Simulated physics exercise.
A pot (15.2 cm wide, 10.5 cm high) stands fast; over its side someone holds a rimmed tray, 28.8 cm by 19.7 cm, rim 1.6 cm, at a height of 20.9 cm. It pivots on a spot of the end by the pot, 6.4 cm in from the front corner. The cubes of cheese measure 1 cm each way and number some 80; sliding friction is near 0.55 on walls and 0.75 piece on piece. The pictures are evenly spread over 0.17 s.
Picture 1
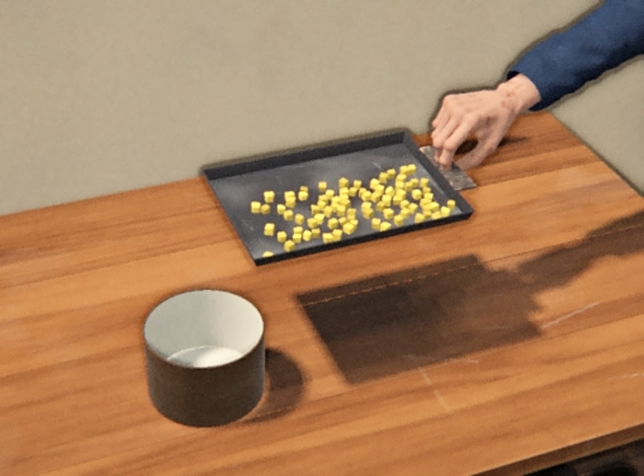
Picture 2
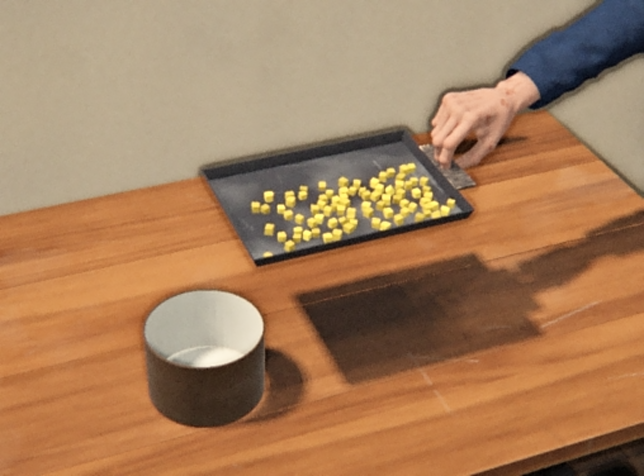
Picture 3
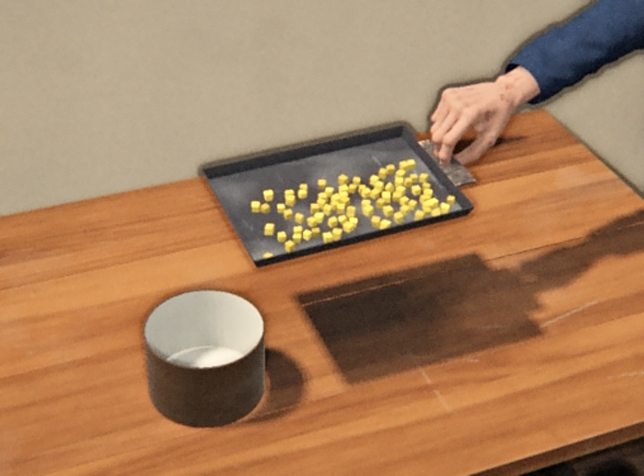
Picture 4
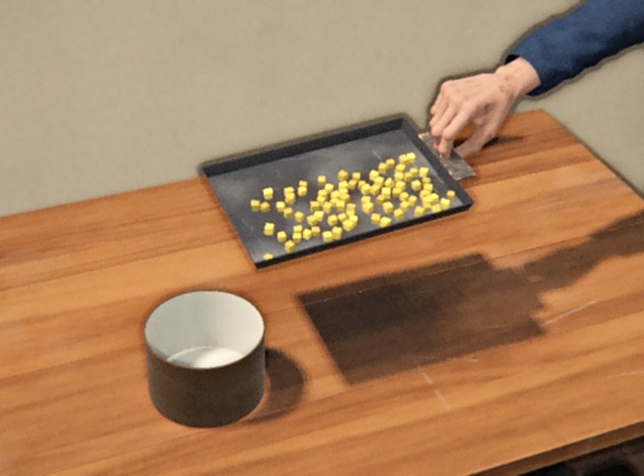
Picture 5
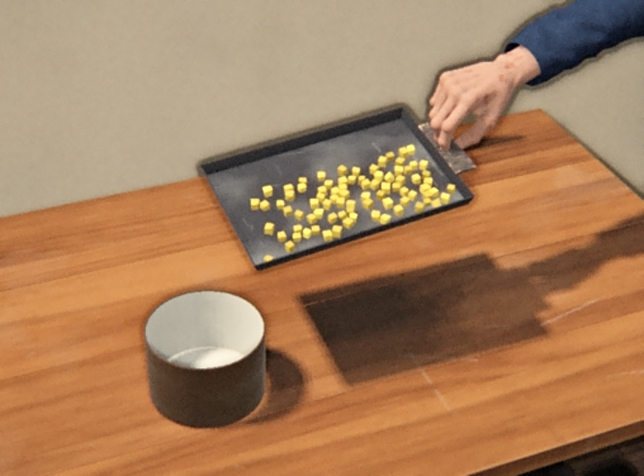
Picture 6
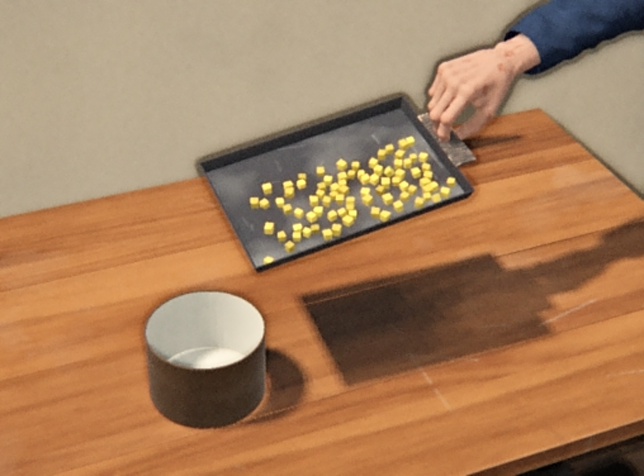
A wooden table against a plain beige wall is seen from above at an angle. A dark rimmed tray scattered with small yellow cubes sits towards the back, a dark pot with a pale inside stands at the lower left, and a blue-sleeved hand grips the tray's right end. The hand slowly raises that end, tilting the tray slightly down to the left, while the camera stays still.
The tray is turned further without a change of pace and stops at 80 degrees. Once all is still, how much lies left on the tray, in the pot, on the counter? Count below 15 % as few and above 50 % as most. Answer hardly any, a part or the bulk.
Tray: Hardly any, pot: The bulk, counter: A part.
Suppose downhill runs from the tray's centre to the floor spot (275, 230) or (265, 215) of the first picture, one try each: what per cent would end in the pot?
Some 85 and 50 per cent.
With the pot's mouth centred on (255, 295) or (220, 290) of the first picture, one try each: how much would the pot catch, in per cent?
Some 20 and 5 per cent.
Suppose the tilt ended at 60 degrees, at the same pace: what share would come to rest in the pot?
In that case some 40 per cent.
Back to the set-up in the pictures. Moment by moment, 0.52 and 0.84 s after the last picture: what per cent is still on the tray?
In turn: 95, 10.
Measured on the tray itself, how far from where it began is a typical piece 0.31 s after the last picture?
Roughly 2 cm.
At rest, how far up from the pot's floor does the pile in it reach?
Roughly 1.5 cm.
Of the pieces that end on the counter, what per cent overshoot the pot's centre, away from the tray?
Roughly 30 per cent.
Then, 0.31 s after the last picture, tilt 45 degrees; the tray holds 100 %, the pot 0 %.
Then, 0.52 s after the last picture, tilt 68 degrees; the tray holds 95 %, the pot 0 %.
Then, 0.84 s after the last picture, tilt 80 degrees; the tray holds 10 %, the pot 55 %.
In the end, tray 0 %, pot 60 %, counter 40 %.
